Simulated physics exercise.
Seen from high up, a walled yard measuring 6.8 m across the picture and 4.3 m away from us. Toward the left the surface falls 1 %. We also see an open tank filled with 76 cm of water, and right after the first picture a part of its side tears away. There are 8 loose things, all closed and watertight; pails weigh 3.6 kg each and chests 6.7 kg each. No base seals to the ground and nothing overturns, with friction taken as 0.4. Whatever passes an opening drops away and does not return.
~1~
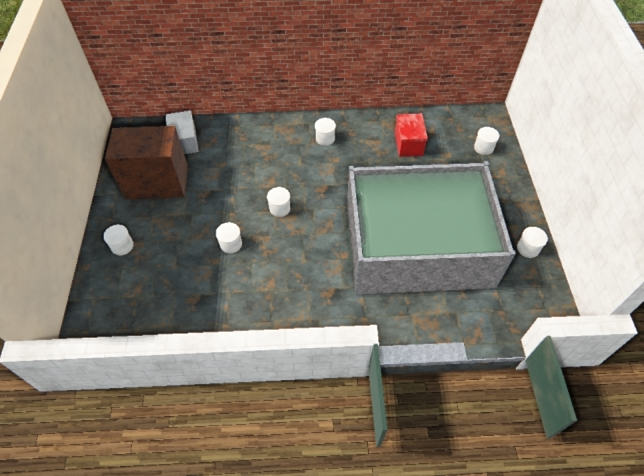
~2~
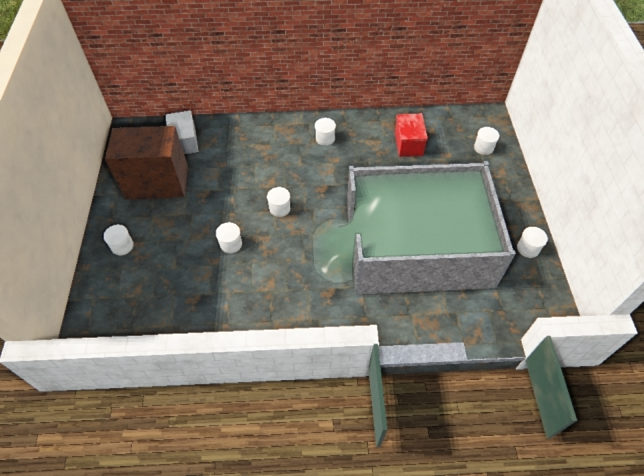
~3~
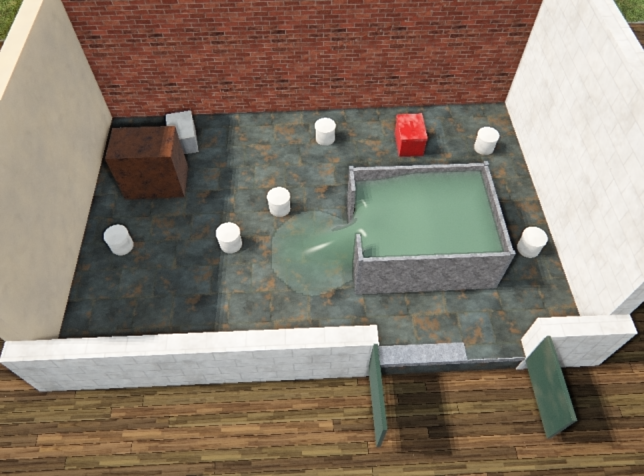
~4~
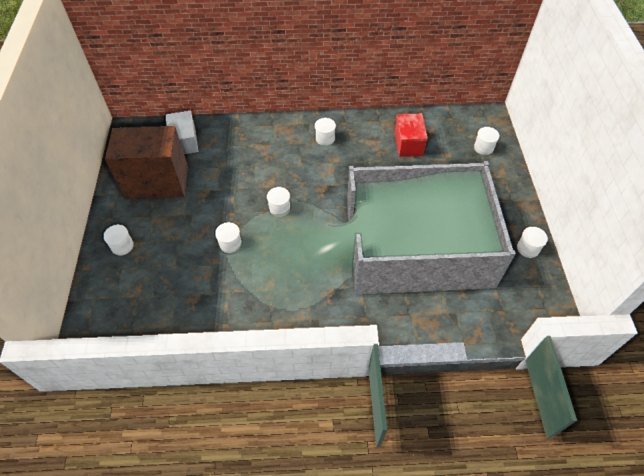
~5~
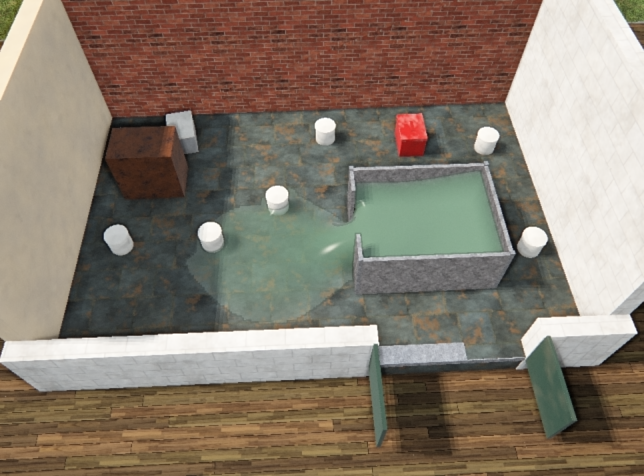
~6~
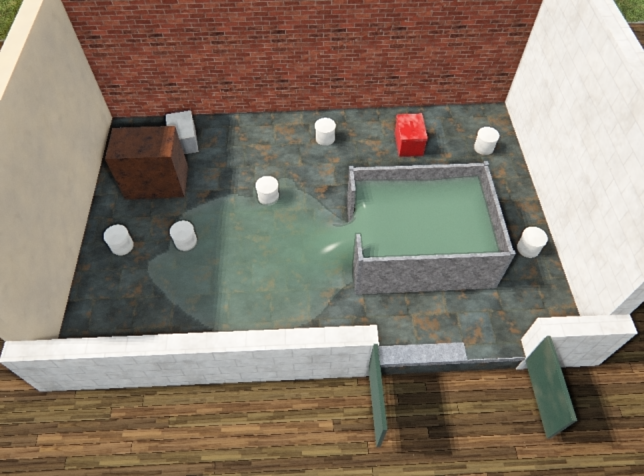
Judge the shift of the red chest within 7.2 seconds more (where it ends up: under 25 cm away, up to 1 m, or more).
As for the red chest, it ends up somewhat displaced.
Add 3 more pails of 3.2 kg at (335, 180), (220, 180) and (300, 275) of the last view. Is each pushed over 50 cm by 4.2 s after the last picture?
Respectively: Smaller, greater, greater.
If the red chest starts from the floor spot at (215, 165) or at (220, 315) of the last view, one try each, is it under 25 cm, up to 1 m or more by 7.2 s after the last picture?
Well, the first time it covers a big distance, and the second time it covers a big distance.
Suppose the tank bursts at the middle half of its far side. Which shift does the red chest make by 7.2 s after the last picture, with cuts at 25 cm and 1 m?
Outcome for the red chest: Long-distance displacement.
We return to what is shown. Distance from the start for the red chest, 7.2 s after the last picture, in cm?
50 centimetres.
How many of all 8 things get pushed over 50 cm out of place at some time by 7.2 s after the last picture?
Count: 6.
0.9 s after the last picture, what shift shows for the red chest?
Some 0 cm from the start.
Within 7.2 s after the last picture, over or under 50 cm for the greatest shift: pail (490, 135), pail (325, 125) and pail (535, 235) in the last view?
Within the limit, then beyond the limit, then within the limit.
Then, 0.9 s after the last picture the red chest is near (412, 126), 0.0 m from its start, aground; 0 of 8 are out; 2 afloat.
Then, 2.8 s after the last picture the red chest is near (412, 126), 0.0 m from its start, aground; 0 of 8 are out; 4 afloat.
Then, 4.8 s after the last picture the red chest is near (412, 126), 0.0 m from its start, aground; 0 of 8 are out; 4 afloat.
Then, 7.2 s after the last picture the red chest is near (443, 142), 0.5 m from its start, aground; 0 of 8 are out; 5 afloat.
